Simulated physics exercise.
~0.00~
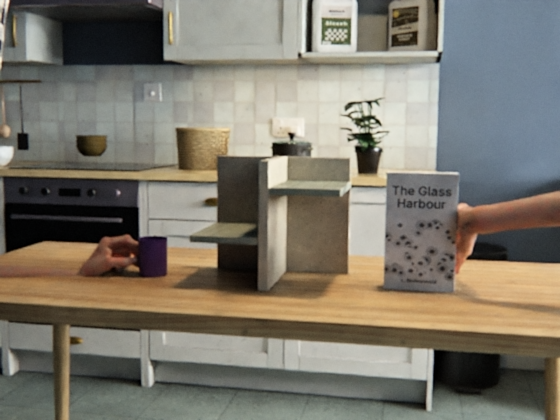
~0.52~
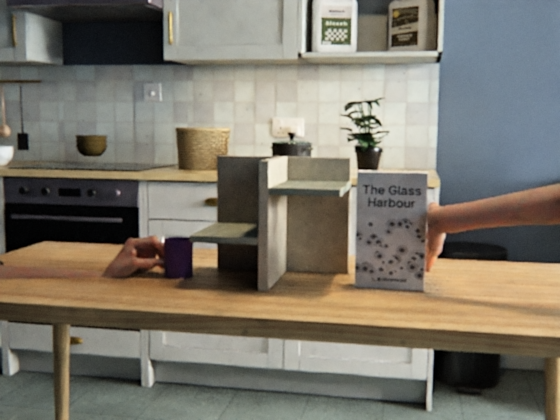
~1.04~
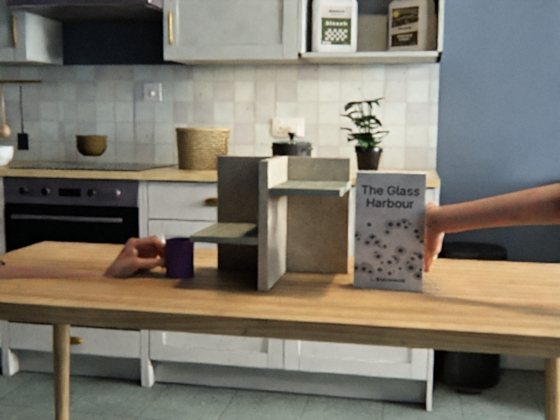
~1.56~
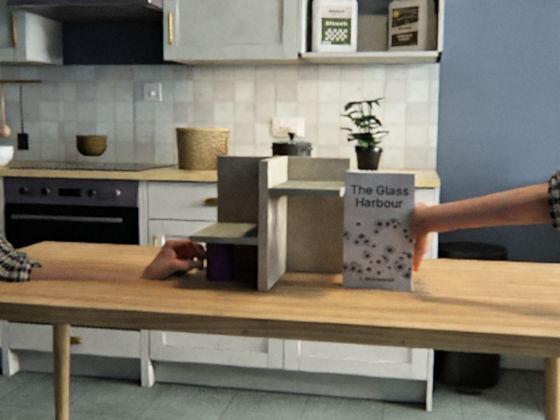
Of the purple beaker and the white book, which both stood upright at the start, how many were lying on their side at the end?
None of them were lying on their side, as both the purple beaker and the white book were still upright at the end.
